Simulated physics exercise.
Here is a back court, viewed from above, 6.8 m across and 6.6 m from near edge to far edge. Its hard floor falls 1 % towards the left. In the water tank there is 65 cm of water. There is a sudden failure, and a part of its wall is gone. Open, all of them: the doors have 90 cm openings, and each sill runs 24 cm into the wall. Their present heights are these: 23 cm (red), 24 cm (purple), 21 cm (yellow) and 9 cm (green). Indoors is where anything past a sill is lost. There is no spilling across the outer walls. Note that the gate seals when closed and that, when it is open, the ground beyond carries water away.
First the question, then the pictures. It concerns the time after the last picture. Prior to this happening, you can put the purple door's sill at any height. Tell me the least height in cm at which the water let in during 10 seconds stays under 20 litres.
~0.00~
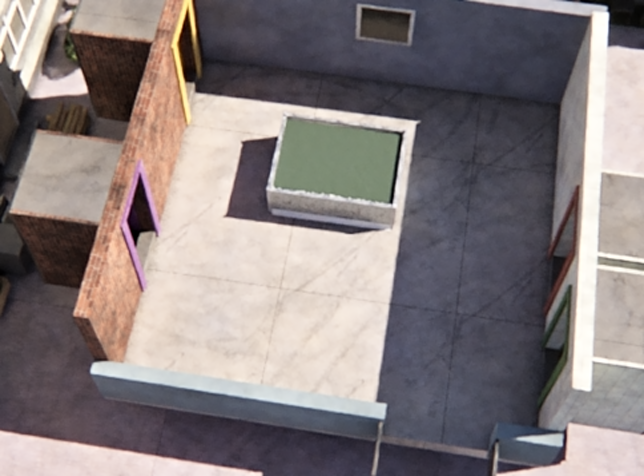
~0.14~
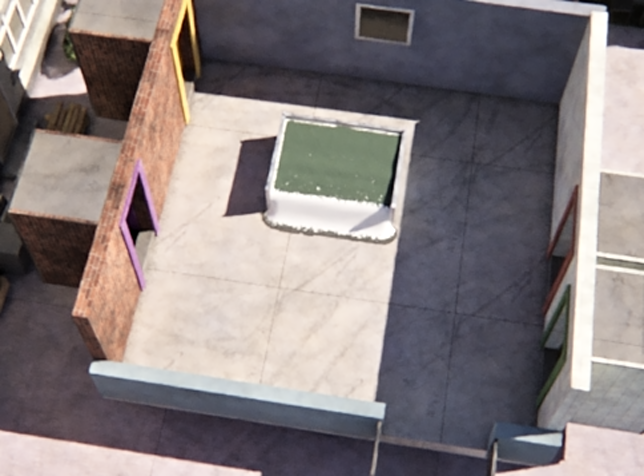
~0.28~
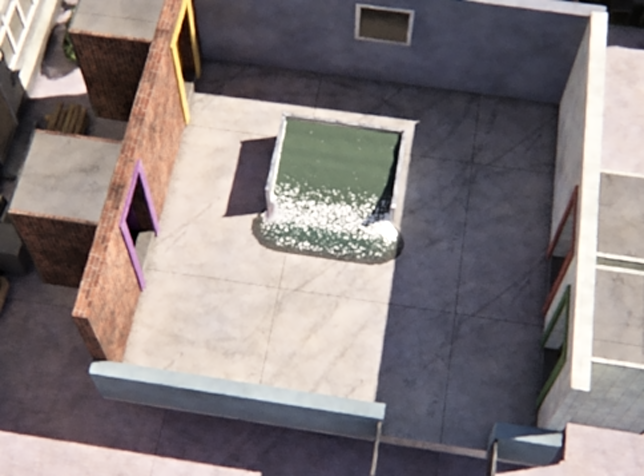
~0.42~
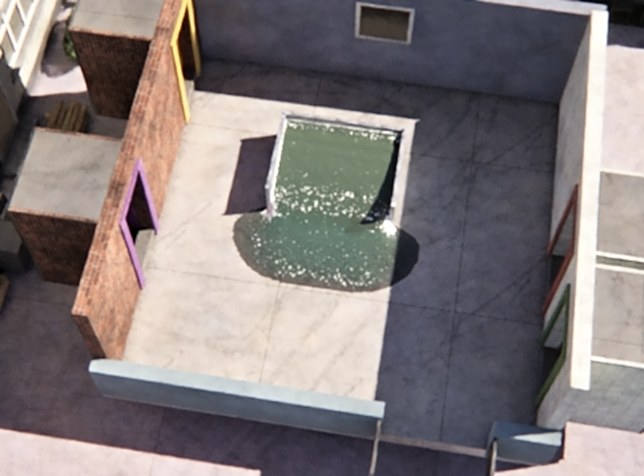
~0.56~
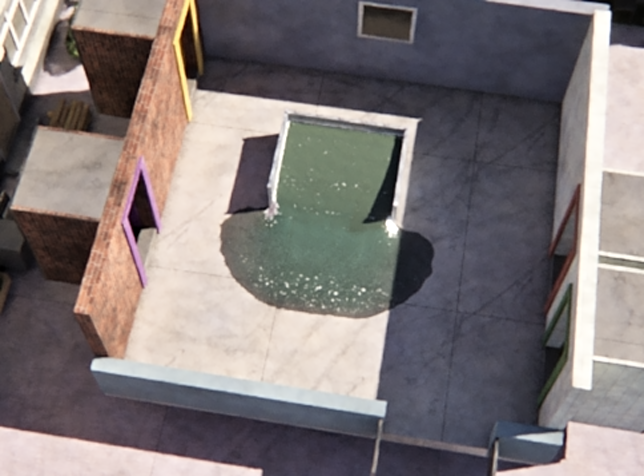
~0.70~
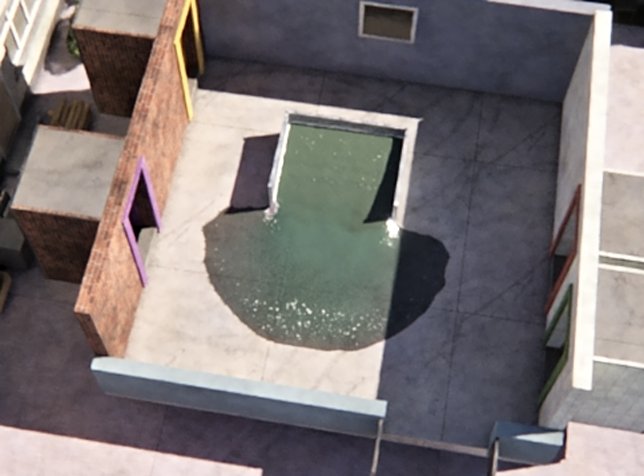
It should be about 6.5 cm.
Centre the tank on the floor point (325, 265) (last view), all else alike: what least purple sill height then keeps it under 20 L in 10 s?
Then about 7.0 centimetres at the least.
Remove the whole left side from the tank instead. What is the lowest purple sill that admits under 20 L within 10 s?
It needs to be about 10.0 cm high.
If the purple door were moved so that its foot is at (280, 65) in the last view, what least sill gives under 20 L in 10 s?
Close to 8.0 cm at the least.
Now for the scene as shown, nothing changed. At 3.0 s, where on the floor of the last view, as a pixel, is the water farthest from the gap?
Pixel close to (530, 441).
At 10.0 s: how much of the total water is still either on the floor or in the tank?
Something near 84 out of a hundred parts.
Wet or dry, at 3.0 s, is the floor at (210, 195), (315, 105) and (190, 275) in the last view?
So the three spots come out spared, spared, swamped, in that order.
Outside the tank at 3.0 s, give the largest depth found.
About 34 cm.
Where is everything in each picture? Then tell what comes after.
The first picture shows still water, 65 cm deep, in the water tank at (339, 162); the purple door at (142, 233) is dry.
In the second picture, the gap is at (331, 210), the front 0.3 m out at (271, 223); the back of the water tank holds 65 cm.
In the third picture, the gap is at (330, 211), the front 0.7 m out at (270, 245); the back of the water tank holds 64 cm.
In the fourth picture, the gap is at (330, 211), the front 1.3 m out at (280, 277); the back of the water tank holds 56 cm.
In the fifth picture, water pours out at (332, 210) and has run 1.9 m, to (298, 307); about 8 cm deep outside, 55 cm at the back.
In the sixth picture, the front is at (274, 337), 2.5 m from the gap at (333, 210); 7.4 m2 of floor is wet, 50 cm left at the back; 1.0 m in a straight line remain to the purple door at (144, 229).
After 1.4 s water covers 35 % of the floor, deepest (34 cm) near (294, 403); it has not reached the purple door.
After 3.0 s water covers 45 % of the floor, deepest (34 cm) near (120, 376); 4 cm at the purple door, 0 litres in over its 24 cm sill.
After 10.0 s water covers 95 % of the floor, deepest (10 cm) near (187, 129); 7 cm at the purple door, 0 litres in over its 24 cm sill.
At the purple door as built, the water arrived by 1.6 s and peaked near 13 cm at 3.6 s.
Run again over the same 10 s with other heights there, 25 litres in over 6 cm, 15 litres over 7 cm. The limit of 20 litres is kept from about 6.5 cm up.
